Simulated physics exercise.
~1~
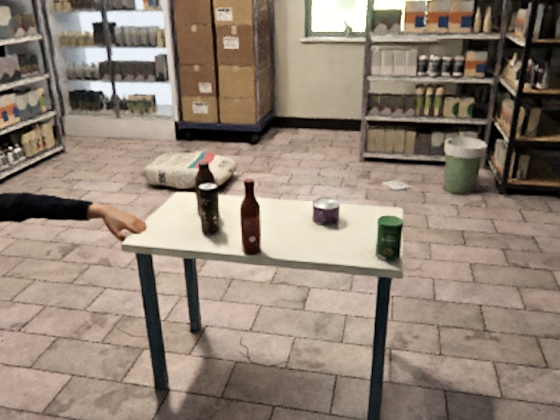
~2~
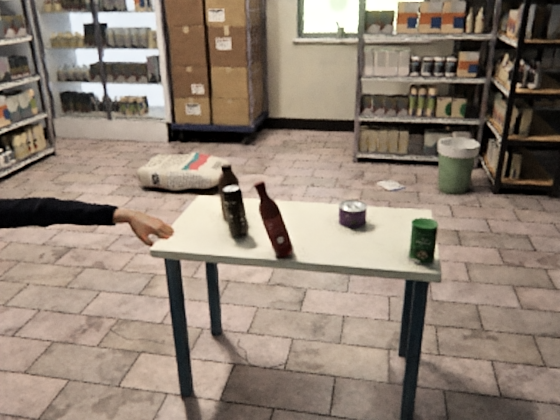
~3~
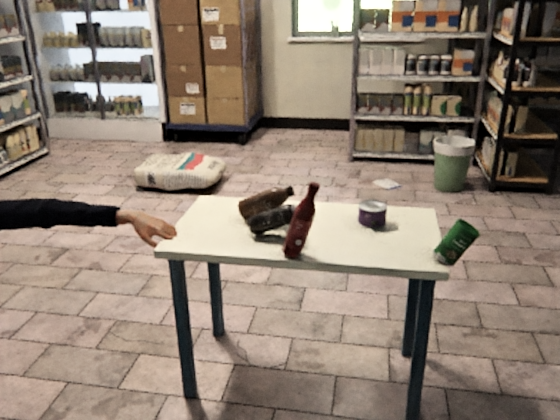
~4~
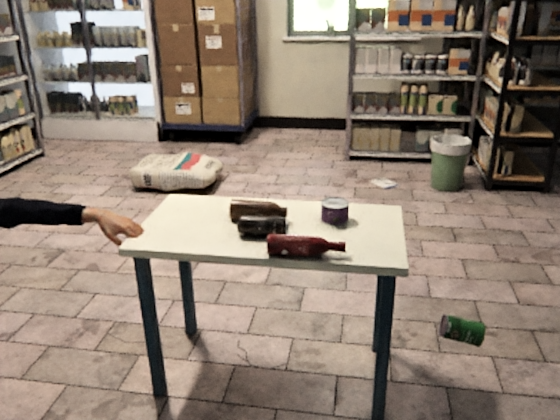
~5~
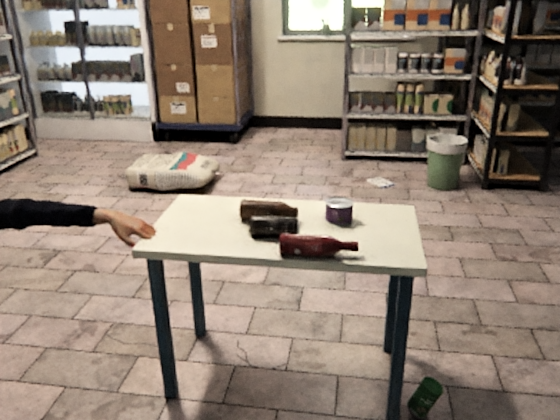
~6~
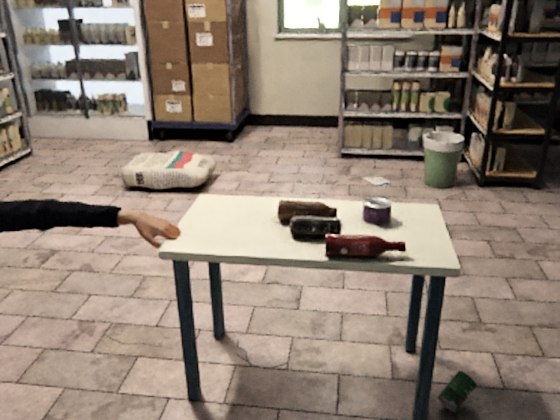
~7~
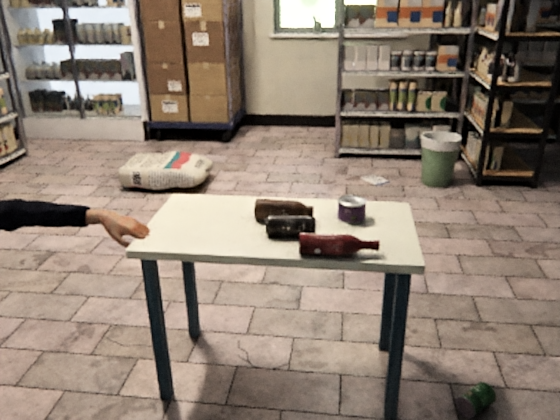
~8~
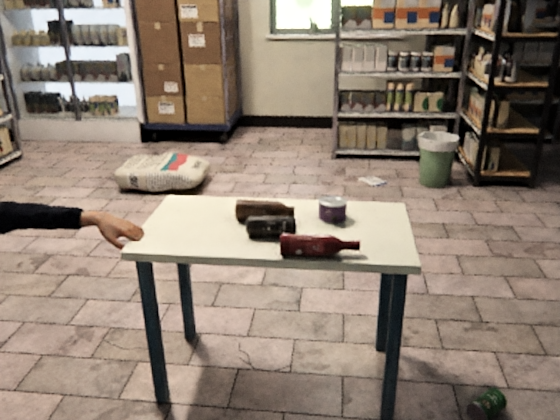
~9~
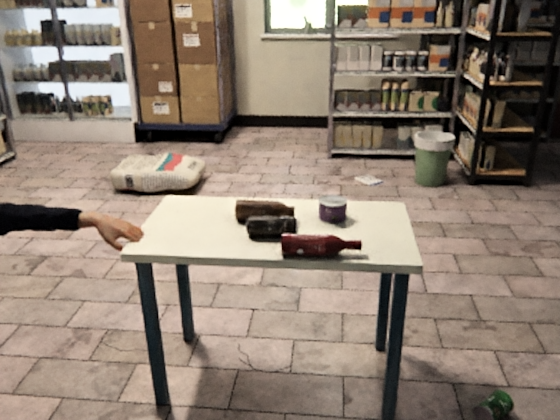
A hand jerked a light table right and back again, toppling two dark bottles and a black can onto their sides and sending a green tin off the right edge to the floor, while the purple tub stayed upright on top.
